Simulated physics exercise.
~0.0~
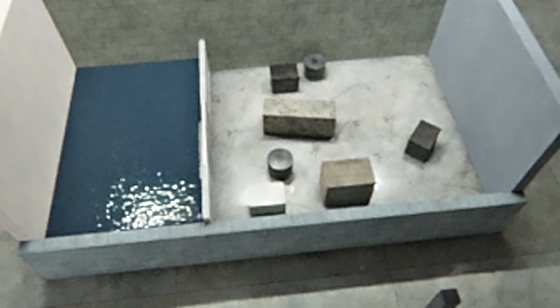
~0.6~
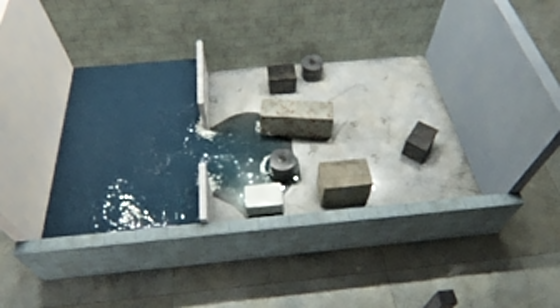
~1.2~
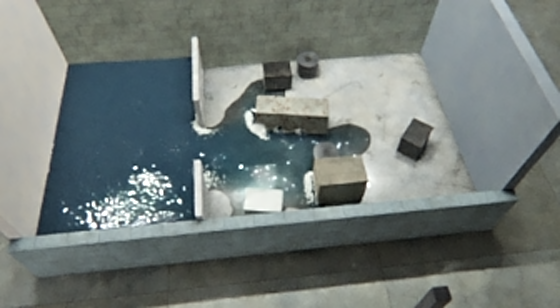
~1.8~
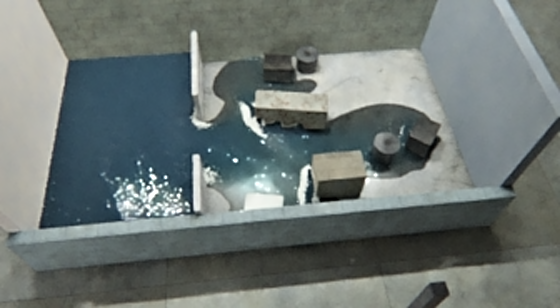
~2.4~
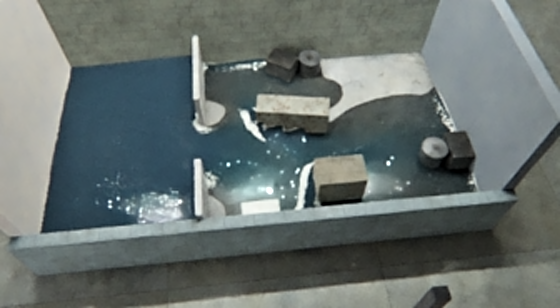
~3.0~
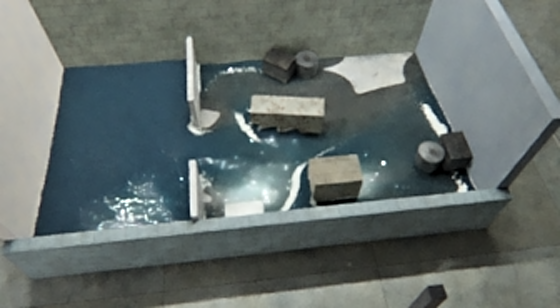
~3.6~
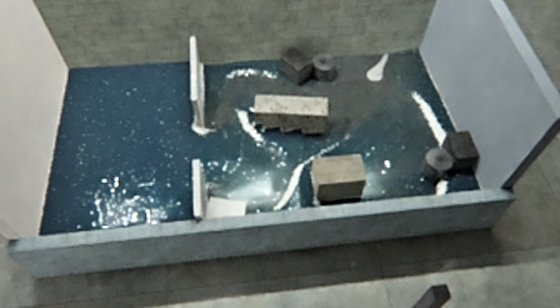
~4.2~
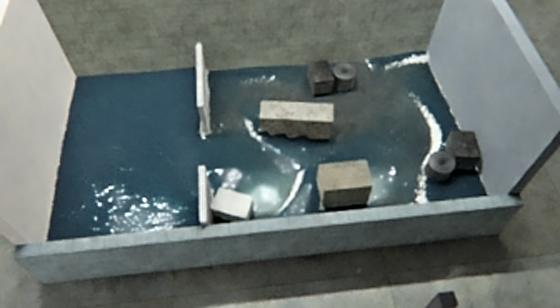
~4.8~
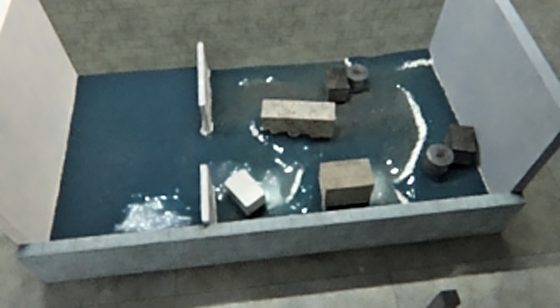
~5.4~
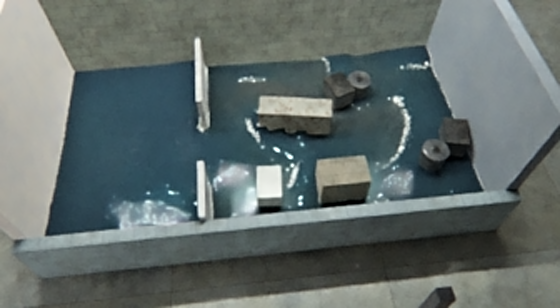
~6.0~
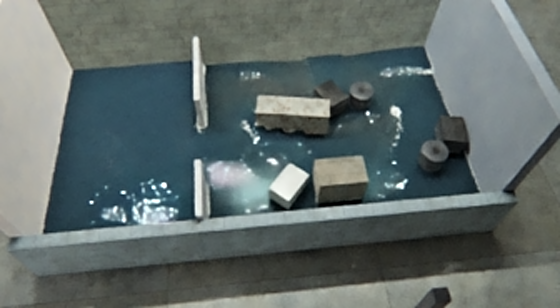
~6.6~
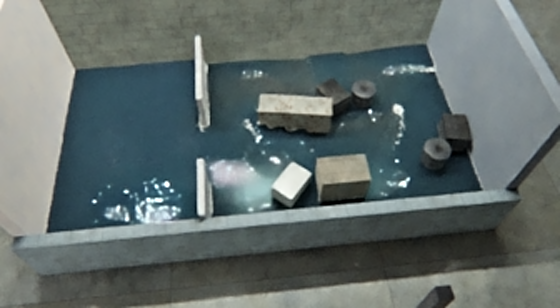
Dark water pours through a gap in the partition from the left room into the right, spreading around blocks and drums until the floor is covered. It pushes several dark pieces rightward, while a white box drifts left, then right, ending beside a larger brown block.
